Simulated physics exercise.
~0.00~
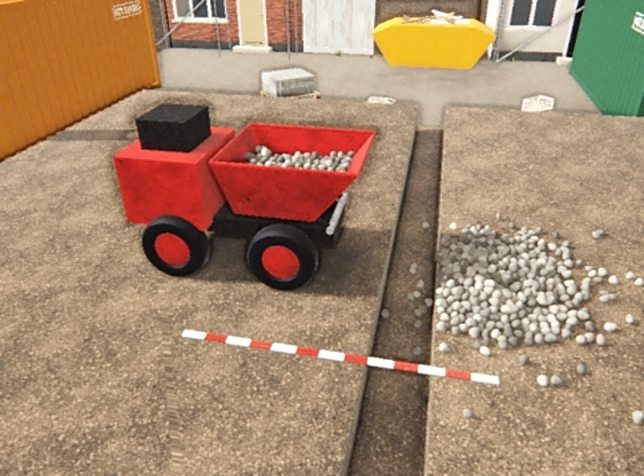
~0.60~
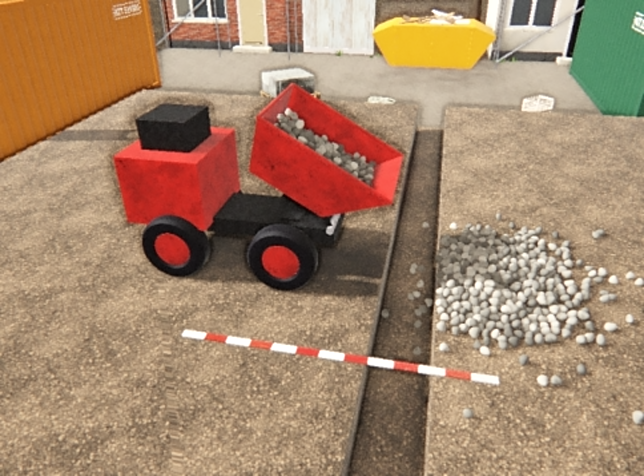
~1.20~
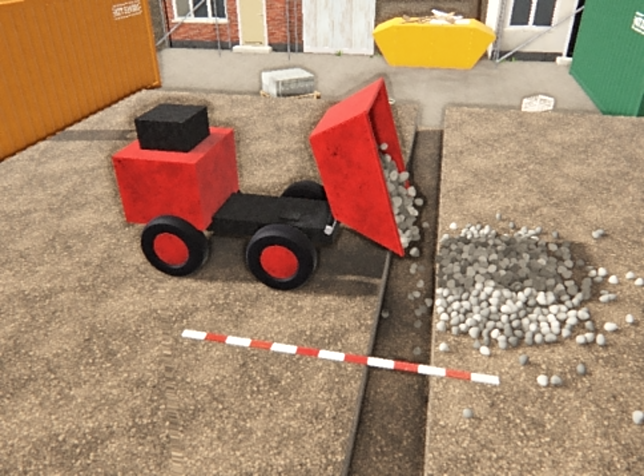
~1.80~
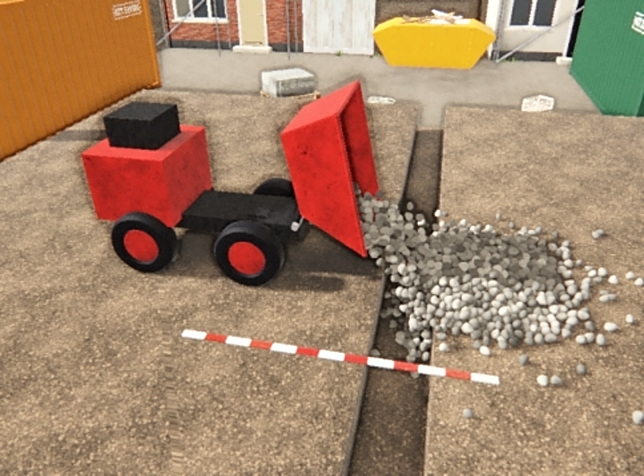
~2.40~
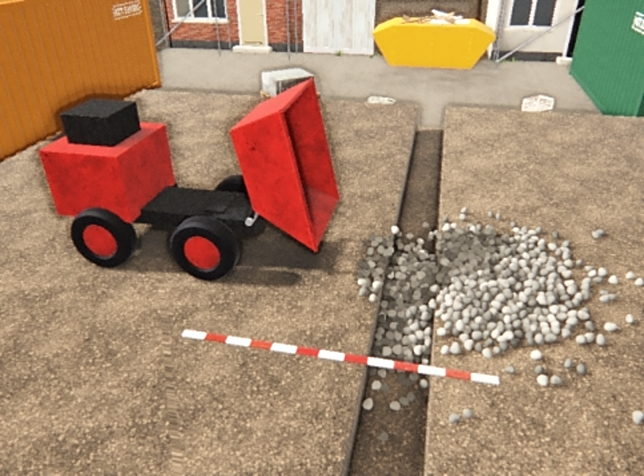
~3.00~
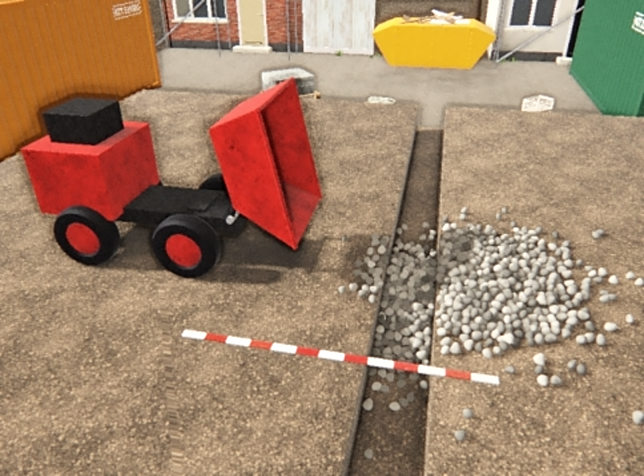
To begin with, a red dumper with black wheels stands left of a narrow trench, its skip full of grey stones, while an earlier heap lies loose on the far side. The skip tilts up toward the right, and the stones slide to its lower edge. As it steepens further, they pour out over the trench, and the machine starts backing away to the left. It keeps drawing left with the emptied skip still raised. At the end, stones partly fill the trench beside the heap, with a few scattered on the near edge.
